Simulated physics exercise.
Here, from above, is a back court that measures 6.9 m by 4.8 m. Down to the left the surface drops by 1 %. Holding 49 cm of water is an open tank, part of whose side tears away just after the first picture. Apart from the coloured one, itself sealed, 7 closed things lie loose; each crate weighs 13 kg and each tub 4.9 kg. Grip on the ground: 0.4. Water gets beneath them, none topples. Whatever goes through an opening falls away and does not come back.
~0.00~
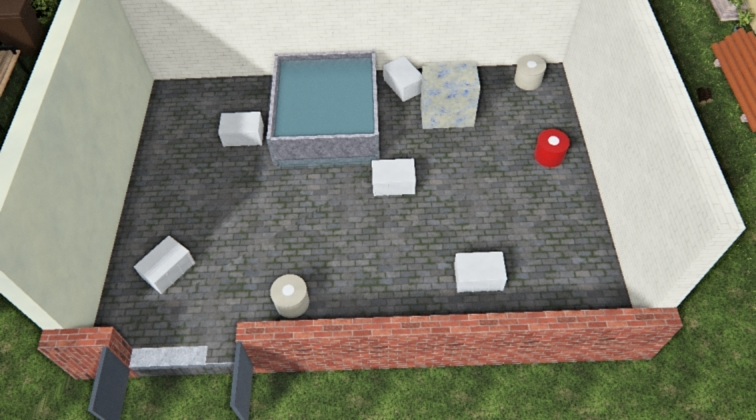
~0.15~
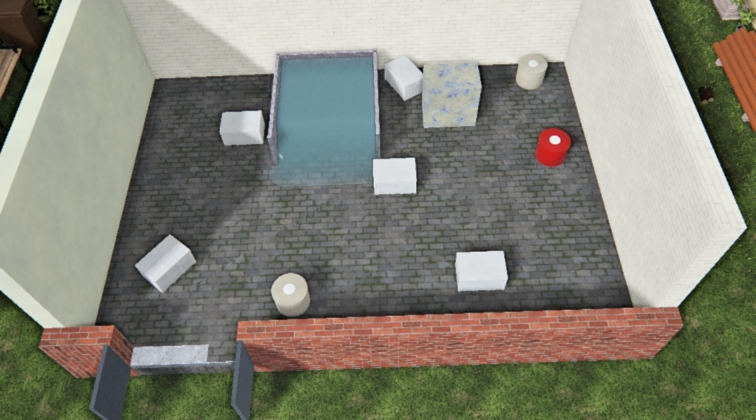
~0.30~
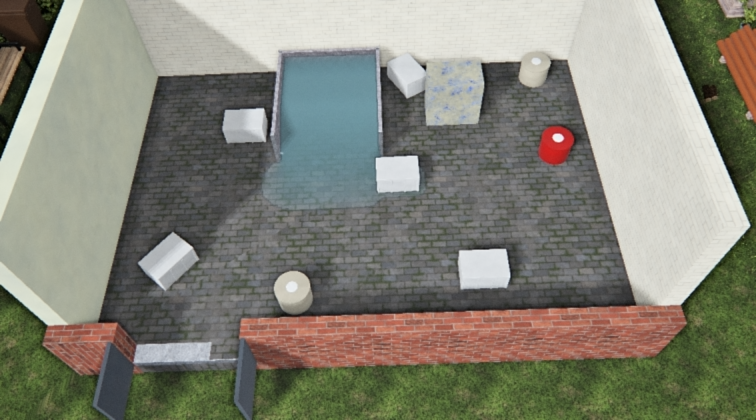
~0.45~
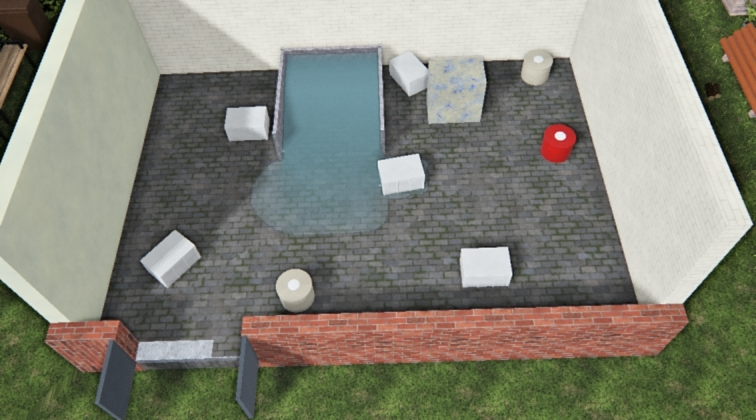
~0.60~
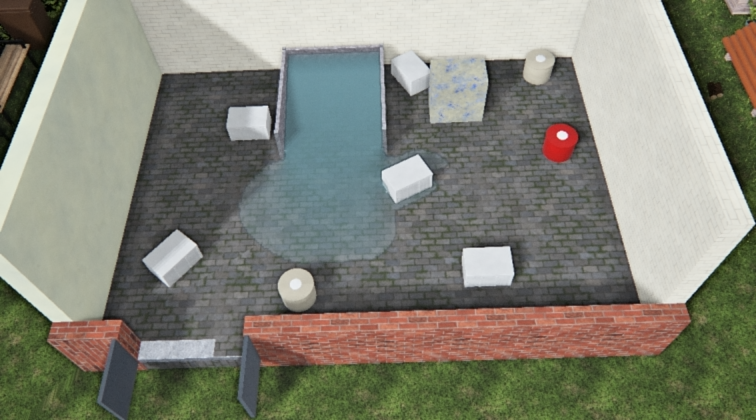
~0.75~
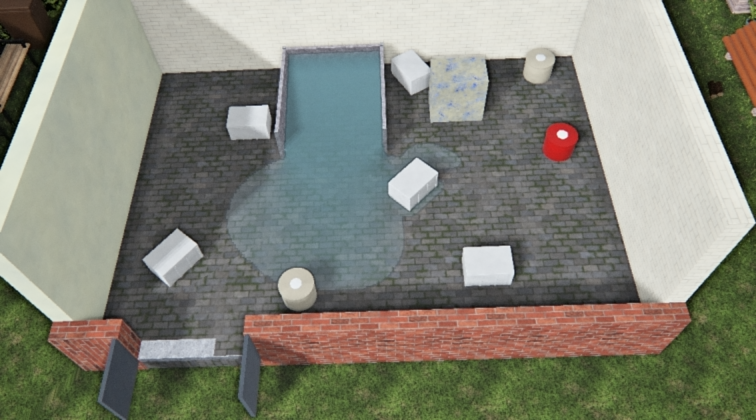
In a walled yard, water pours from an open tank, spreads and turns a white block.
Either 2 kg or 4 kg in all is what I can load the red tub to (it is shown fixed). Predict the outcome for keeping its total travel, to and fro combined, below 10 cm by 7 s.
Prediction: Neither load works.
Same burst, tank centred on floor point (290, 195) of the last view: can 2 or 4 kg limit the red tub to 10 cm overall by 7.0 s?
In that case both masses fall short.
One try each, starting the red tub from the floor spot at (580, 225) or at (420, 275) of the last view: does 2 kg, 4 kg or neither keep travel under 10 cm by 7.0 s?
First spot: No mass works; second spot: No mass works.
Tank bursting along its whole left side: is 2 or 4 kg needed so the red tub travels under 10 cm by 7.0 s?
Then I'd expect the light mass to do.
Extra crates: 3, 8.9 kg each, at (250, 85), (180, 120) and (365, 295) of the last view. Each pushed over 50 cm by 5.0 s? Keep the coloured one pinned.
In turn: Short of it, short of it, over.
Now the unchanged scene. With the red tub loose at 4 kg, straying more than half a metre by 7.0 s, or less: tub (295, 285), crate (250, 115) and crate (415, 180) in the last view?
Shift vs threshold, in turn: Goes outside / stays inside / goes outside.
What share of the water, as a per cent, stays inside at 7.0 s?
Around 78 per cent of the water is still in there.
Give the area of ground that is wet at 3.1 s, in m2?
Somewhere around 18 m2, roughly.
After 1.4 s the red tub would be 0 cm from its start with 2 kg and 0 cm from its start with 4 kg; 0 cm of water round it then.
After 3.1 s the red tub would be 0 cm from its start with 2 kg and 0 cm from its start with 4 kg; 0 cm of water round it then.
After 4.9 s the red tub would be 16 cm from its start with 2 kg and 5 cm from its start with 4 kg; 3 cm of water round it then.
After 7.0 s the red tub would be 179 cm from its start with 2 kg and 120 cm from its start with 4 kg; 3 cm of water round it then.
